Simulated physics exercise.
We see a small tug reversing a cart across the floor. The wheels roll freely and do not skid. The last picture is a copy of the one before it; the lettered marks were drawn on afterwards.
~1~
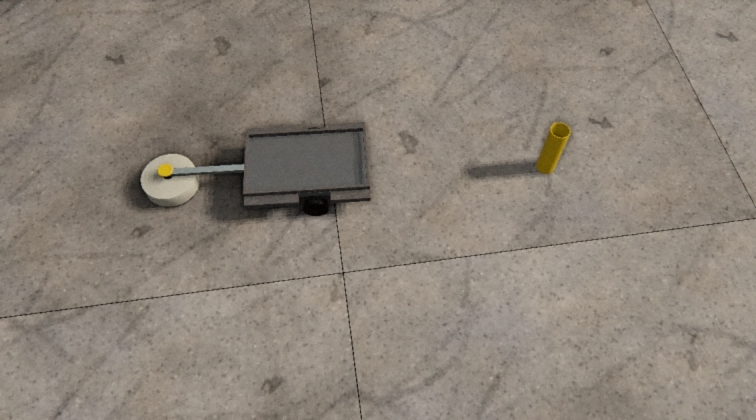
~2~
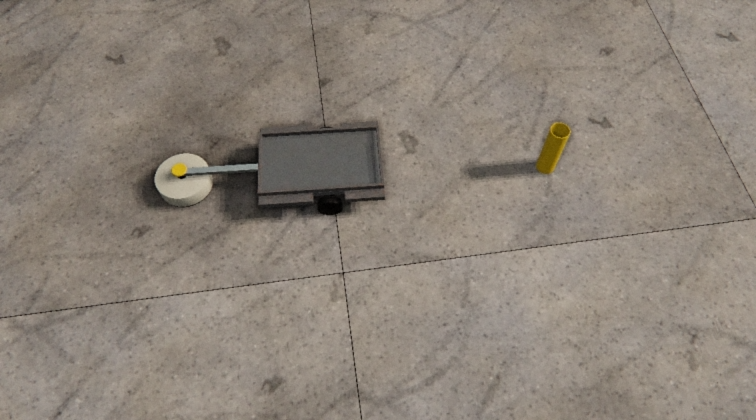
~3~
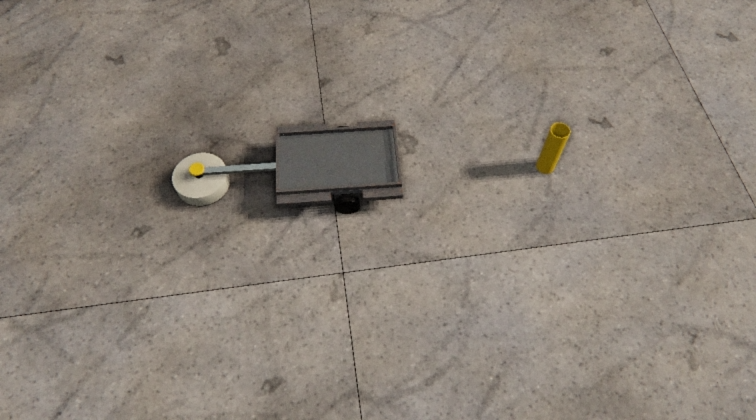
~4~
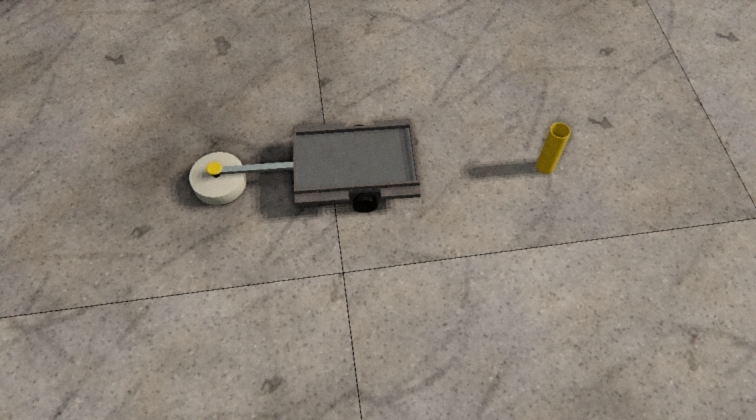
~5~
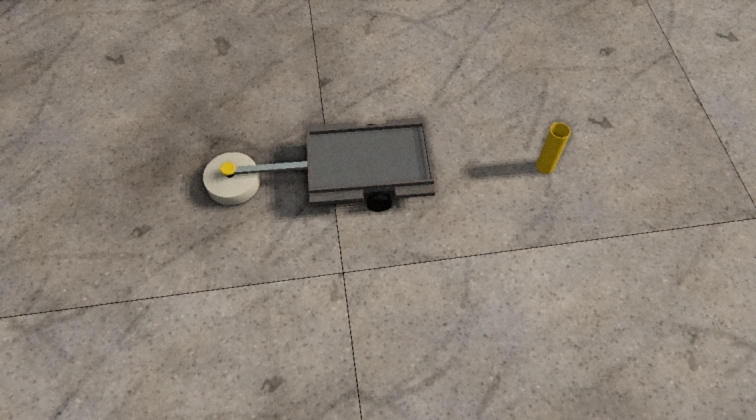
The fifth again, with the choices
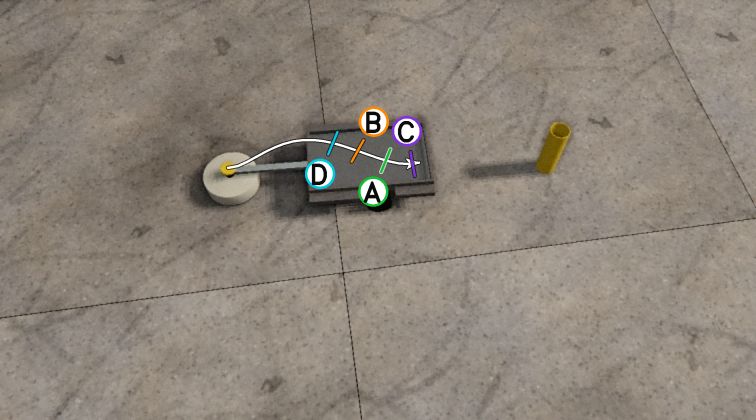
A floor of mottled grey-brown stone tiles, crossed by thin dark joints, is seen from above at a slant by a camera that stays still. On the left, a round cream robot with a yellow knob is joined by a thin pale bar to a flat grey cart with a dark wheel, while a yellow post stands at right. The robot pushes the cart steadily rightward a short way, narrowing the gap to the unmoving post.
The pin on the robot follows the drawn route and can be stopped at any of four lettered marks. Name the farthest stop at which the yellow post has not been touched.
The farthest safe stop is D.
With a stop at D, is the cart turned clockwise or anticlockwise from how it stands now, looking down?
Clockwise.
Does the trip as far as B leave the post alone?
No.
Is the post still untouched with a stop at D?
For that mark, yes.
On the marked copy, A at (386, 161); B at (358, 151); C at (413, 164); D at (333, 143); the route from (228, 168) via (323, 141) to (419, 163).
Taking D. A third of the way, robot (268, 160), cart (404, 156).
Two thirds of the way, robot (302, 149), cart (437, 158).
When it is over, robot (334, 152), cart (470, 162); nothing has been touched.
As for the rest, A is too far, the post has been hit; B is too far, the post has been hit; C is too far, the post has been hit.
